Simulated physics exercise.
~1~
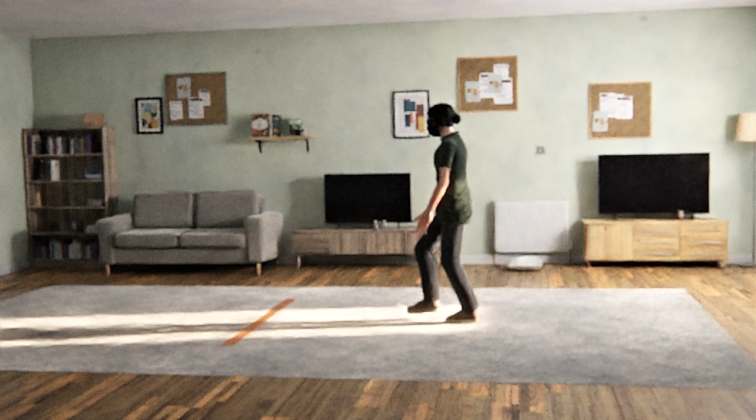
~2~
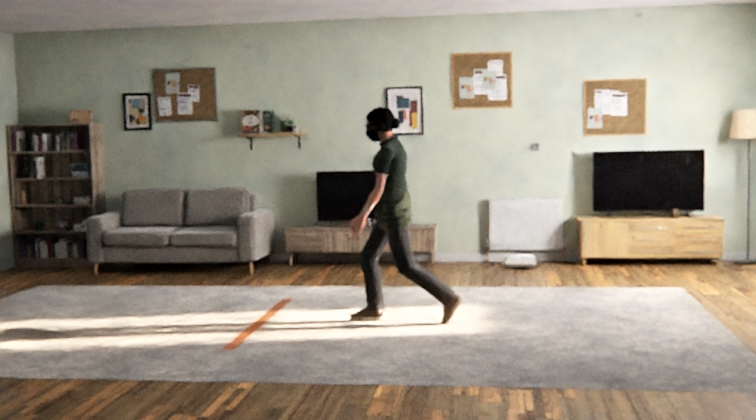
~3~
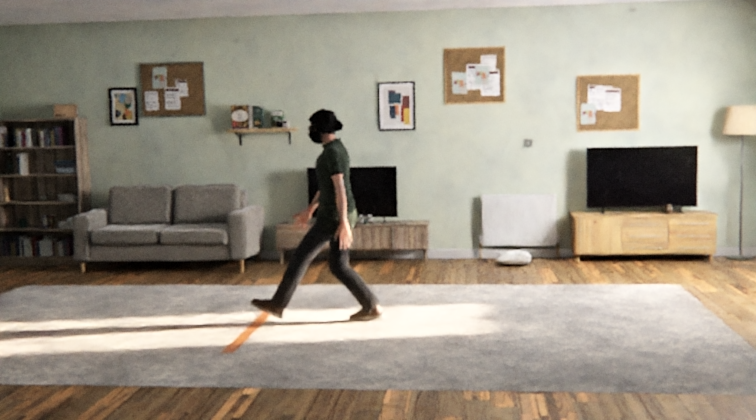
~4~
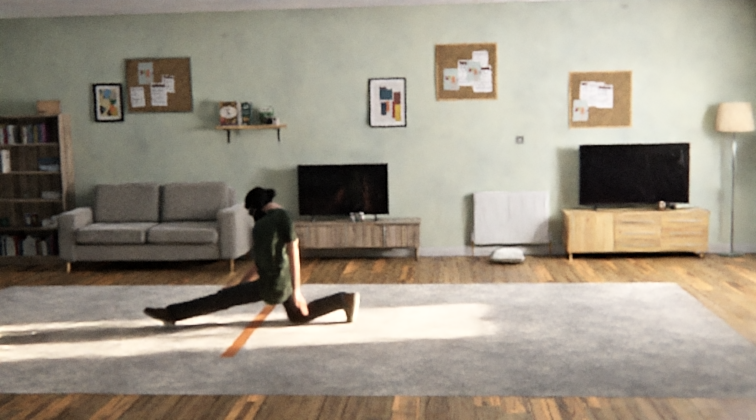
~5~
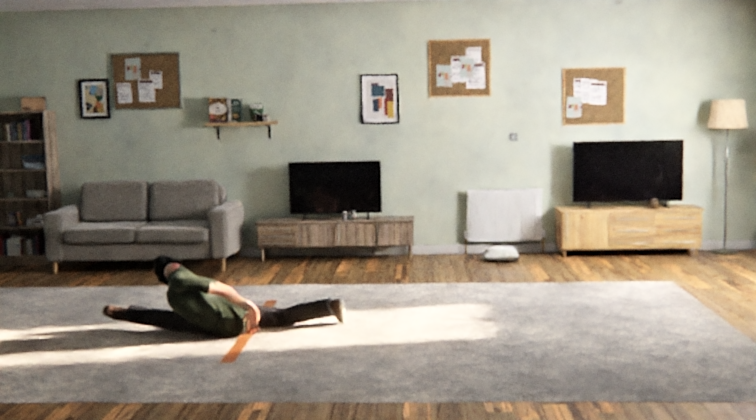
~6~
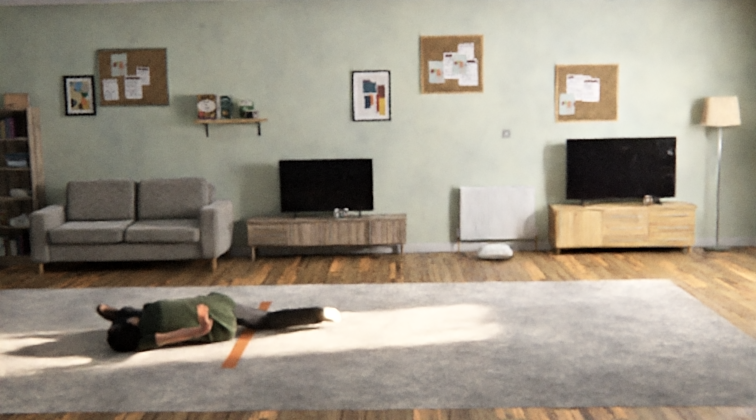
A person in a dark green shirt strode left across a grey rug toward a strip of orange tape, then suddenly dropped into a wide split, folded forward and ended up lying on the rug with head and chest beyond the tape.
